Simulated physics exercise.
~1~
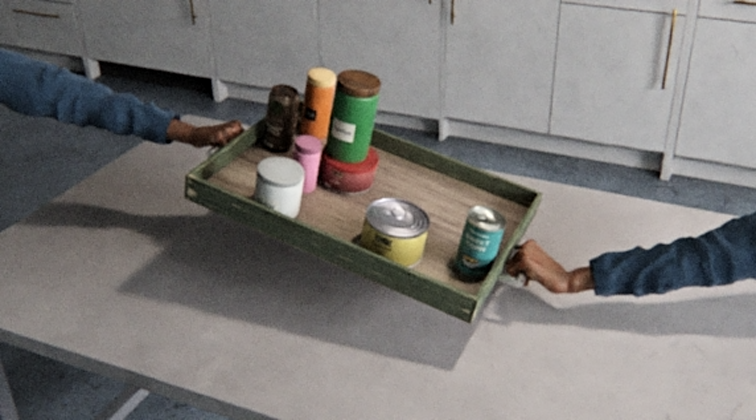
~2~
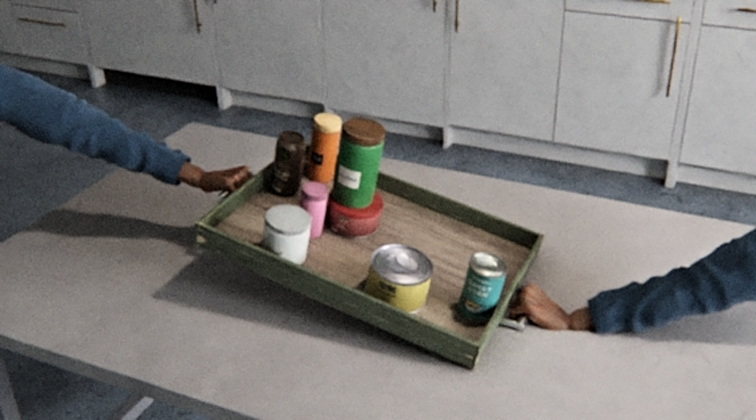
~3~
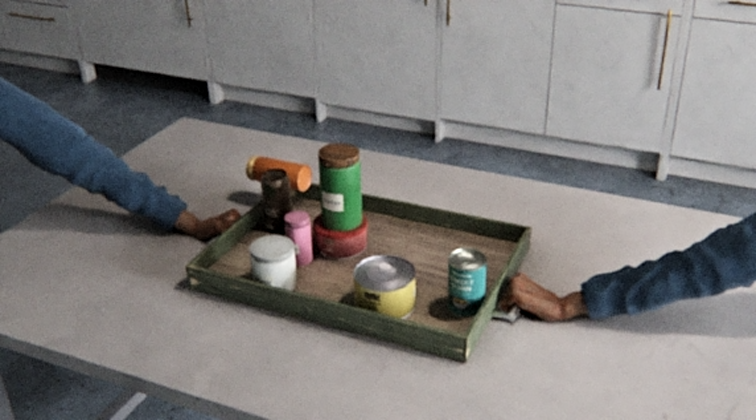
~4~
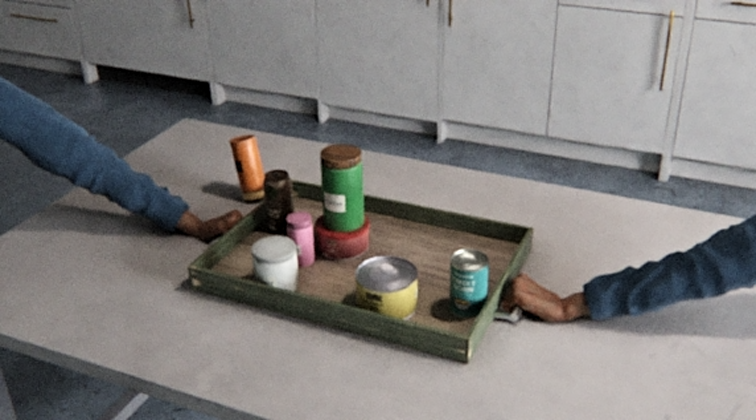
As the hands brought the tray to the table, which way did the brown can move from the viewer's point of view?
The brown can moved down, staying on the tray as it was lowered to the table.
A green-rimmed tray of cans and jars, held tilted by two hands, came down flat onto the table, and the orange jar toppled over the back rim, ending upside down off the tray while the other containers stayed upright.
